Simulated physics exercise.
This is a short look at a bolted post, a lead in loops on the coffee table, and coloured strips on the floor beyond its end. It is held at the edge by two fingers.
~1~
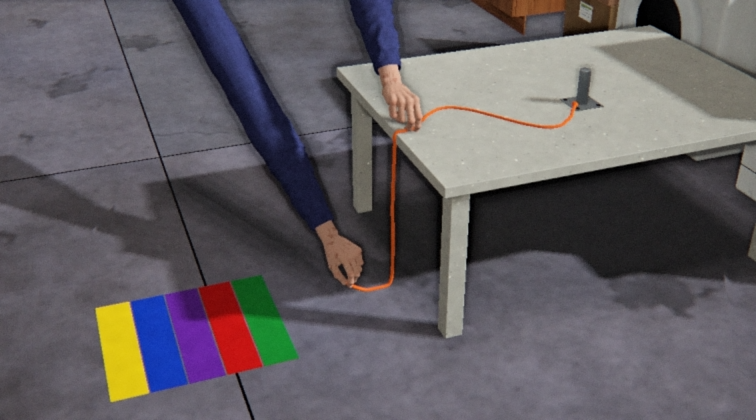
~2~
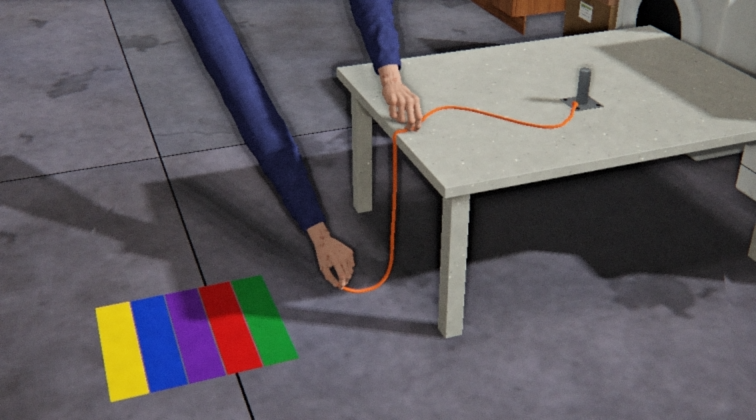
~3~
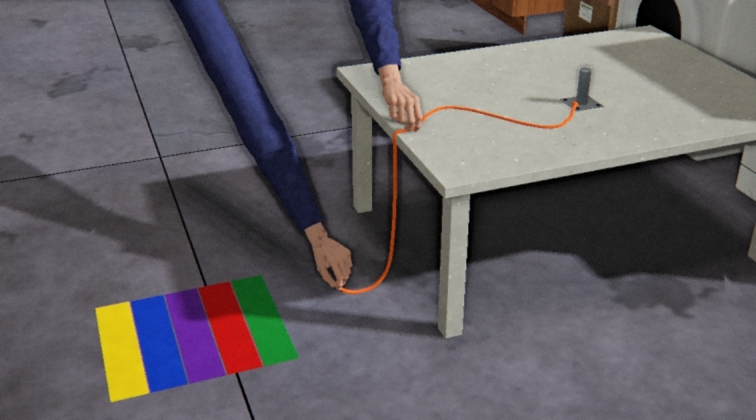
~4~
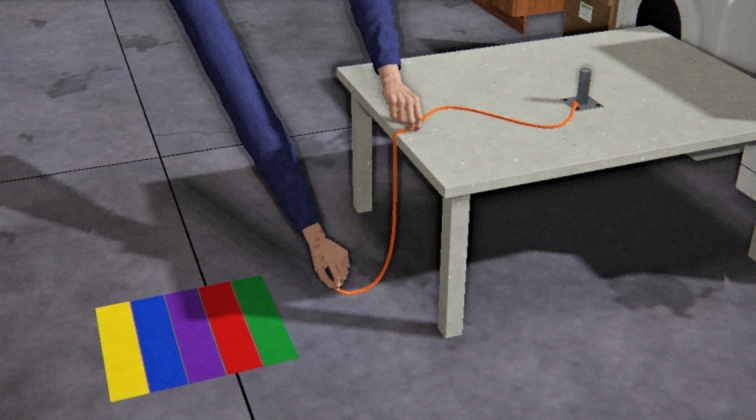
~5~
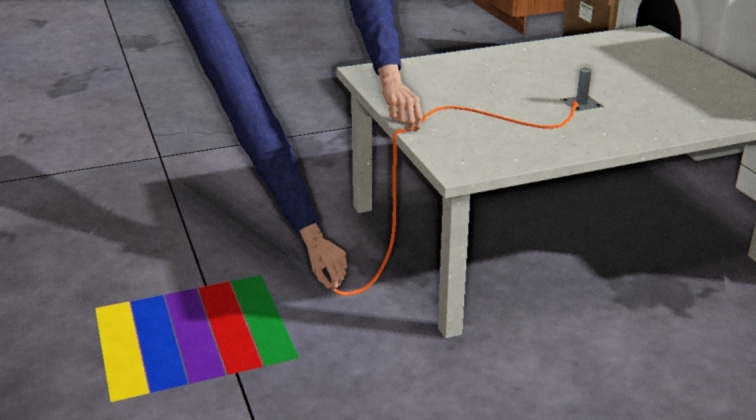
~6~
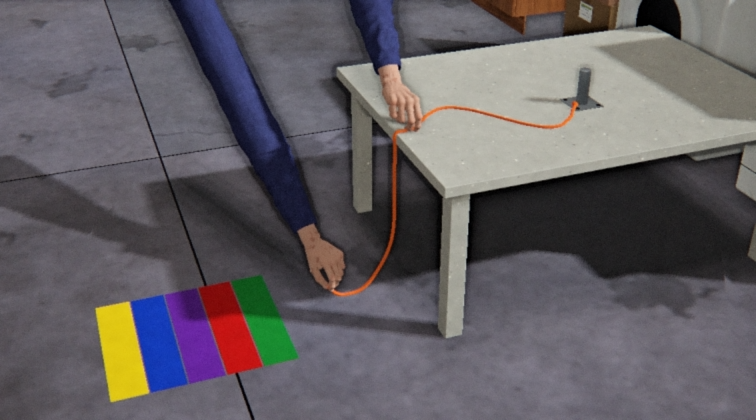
In this clip, one hand holds an orange cord at a table's edge while the other, low near the floor, draws its end slightly left toward coloured strips, and the hanging part bends into a gentle curve.
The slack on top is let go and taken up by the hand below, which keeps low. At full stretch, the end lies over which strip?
Over the blue strip.
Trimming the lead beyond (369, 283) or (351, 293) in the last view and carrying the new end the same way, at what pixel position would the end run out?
Taking them in turn, near (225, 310) and near (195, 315).
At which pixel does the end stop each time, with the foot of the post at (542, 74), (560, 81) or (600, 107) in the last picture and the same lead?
Try by try, around (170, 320), (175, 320) and (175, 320).
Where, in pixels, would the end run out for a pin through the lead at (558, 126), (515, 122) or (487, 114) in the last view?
Pixel spots, one per try: About (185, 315), (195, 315), (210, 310).
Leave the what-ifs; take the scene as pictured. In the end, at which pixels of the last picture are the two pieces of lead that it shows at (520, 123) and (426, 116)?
(486, 118), then (384, 145).
Early on, end near (235, 307); over red.
Midway, end near (187, 317); over purple.
At the end of the slack, end near (160, 323); over blue. Over blue.
